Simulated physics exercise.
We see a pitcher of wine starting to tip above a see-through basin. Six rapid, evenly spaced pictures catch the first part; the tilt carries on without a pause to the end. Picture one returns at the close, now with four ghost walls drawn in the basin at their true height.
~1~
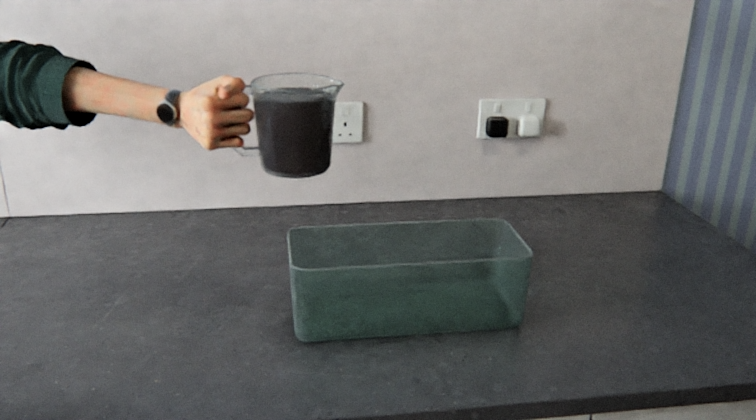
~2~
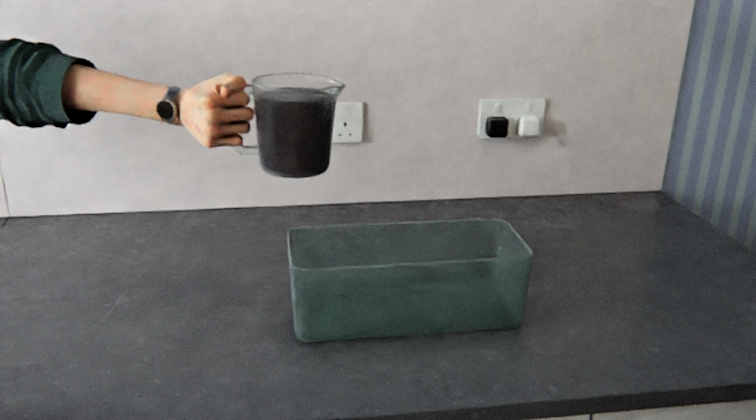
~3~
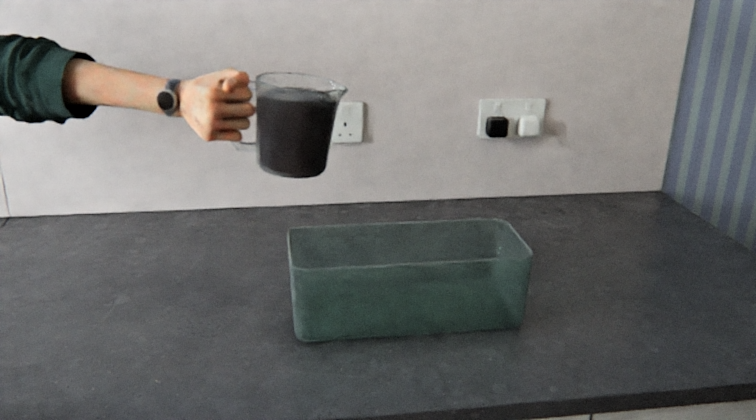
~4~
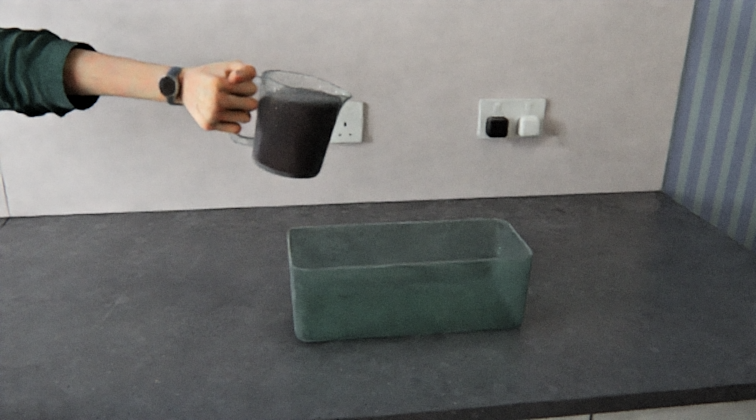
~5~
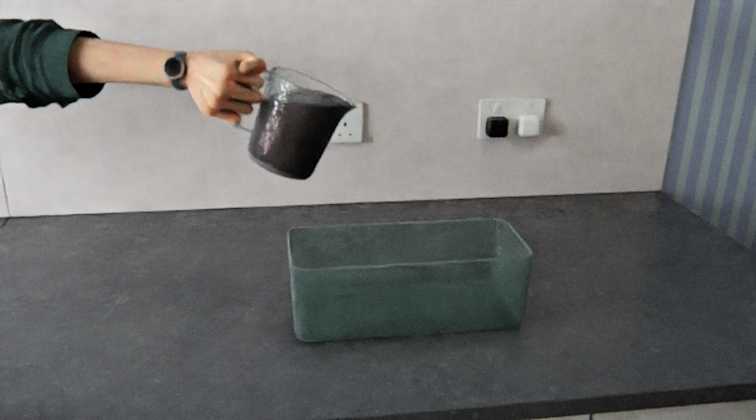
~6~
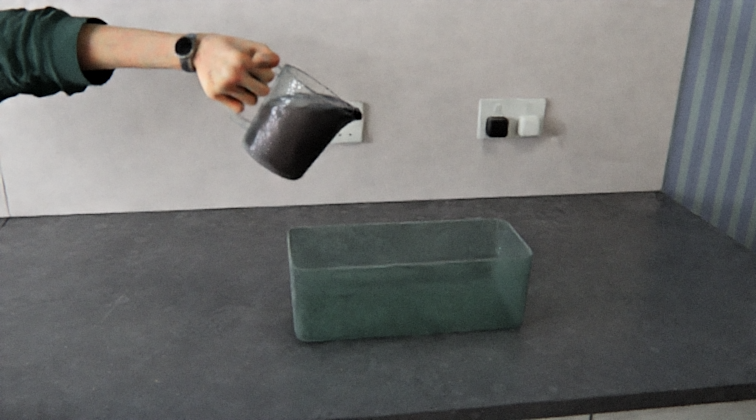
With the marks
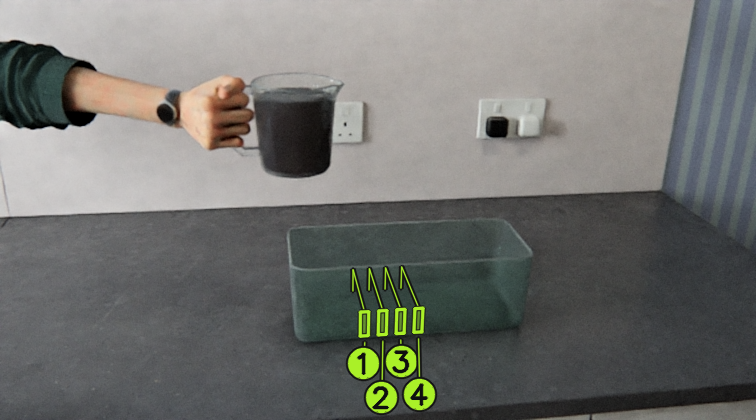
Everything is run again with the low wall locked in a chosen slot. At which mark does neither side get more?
Go for 3.
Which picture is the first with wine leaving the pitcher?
In picture 6.
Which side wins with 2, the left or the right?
More ends on the right.
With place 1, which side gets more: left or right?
The right side.
On the marked copy, 1 at (364, 342); 2 at (382, 340); 3 at (400, 339); 4 at (418, 338).
For place 1, about 6 % ends left of the wall and 92 % right of it.
For place 2, about 23 % ends left of the wall and 75 % right of it.
For place 3, about 49 % ends left of the wall and 46 % right of it; 5 % is lost outside.
For place 4, about 72 % ends left of the wall and 18 % right of it; 10 % is lost outside.
